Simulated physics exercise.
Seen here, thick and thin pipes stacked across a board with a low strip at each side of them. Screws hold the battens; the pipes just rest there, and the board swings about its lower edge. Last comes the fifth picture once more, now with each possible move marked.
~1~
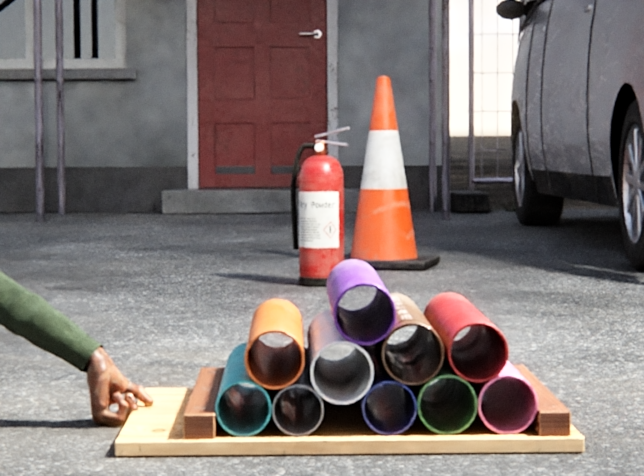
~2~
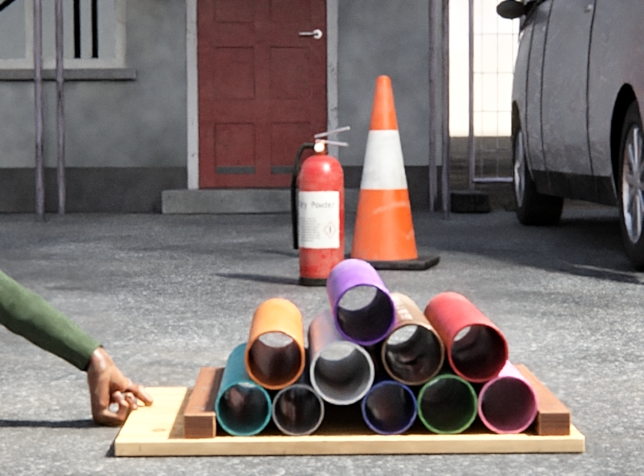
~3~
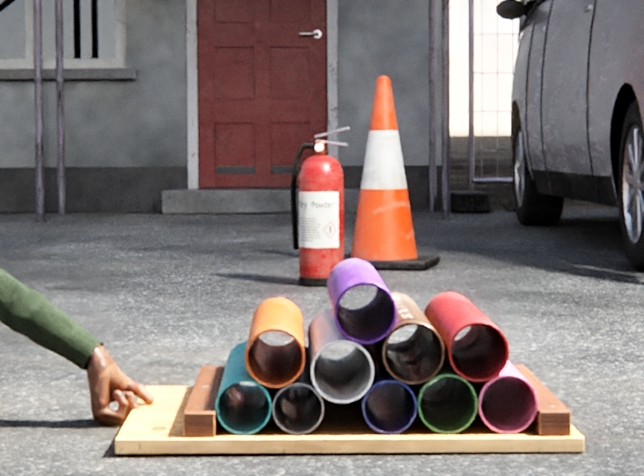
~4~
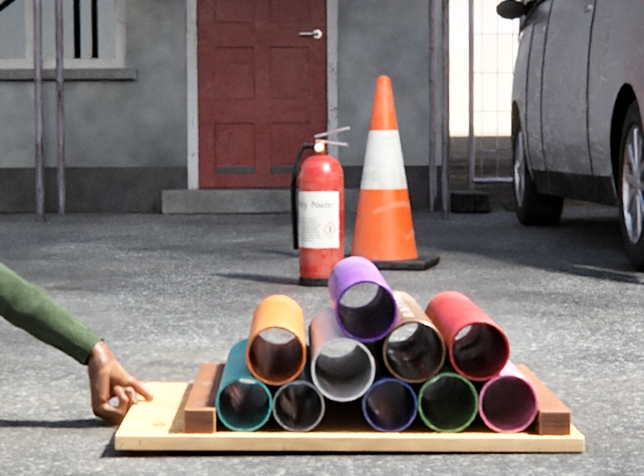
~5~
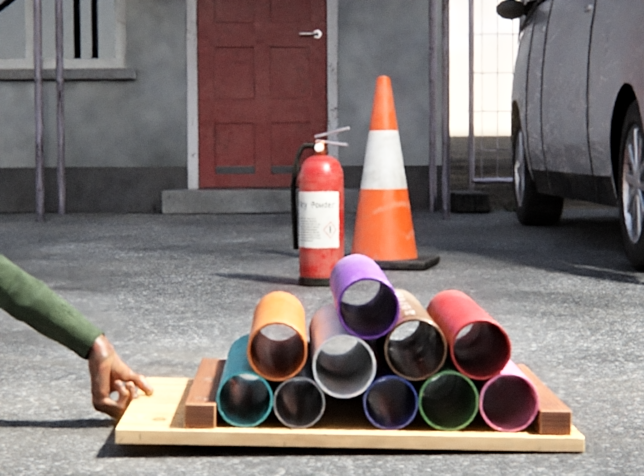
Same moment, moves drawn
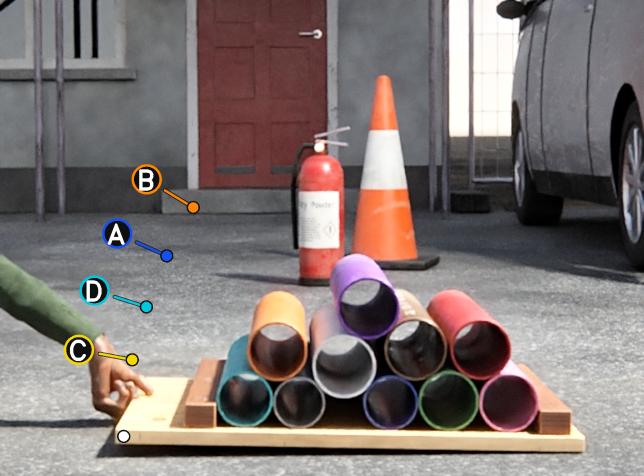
A hand slowly lifting the left end of a wooden board slightly, with colourful pipes stacked between two low wooden strips.
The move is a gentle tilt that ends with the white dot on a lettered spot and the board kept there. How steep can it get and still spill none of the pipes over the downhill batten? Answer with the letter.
Lift it to A and no more.
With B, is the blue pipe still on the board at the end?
The blue pipe: Yes.
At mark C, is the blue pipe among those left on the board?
Yes, with C.
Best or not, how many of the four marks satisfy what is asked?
Three of them.
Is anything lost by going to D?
No.
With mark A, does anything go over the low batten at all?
At A: No.
On the copy, A at (166, 256); B at (194, 207); C at (132, 360); D at (147, 307); the white dot at (124, 436).
On A. First, board at 16°.
Then, board at 25°.
Finally, board at 25°, none over the low batten.
By contrast, B five over the low batten; C none over the low batten; D none over the low batten.
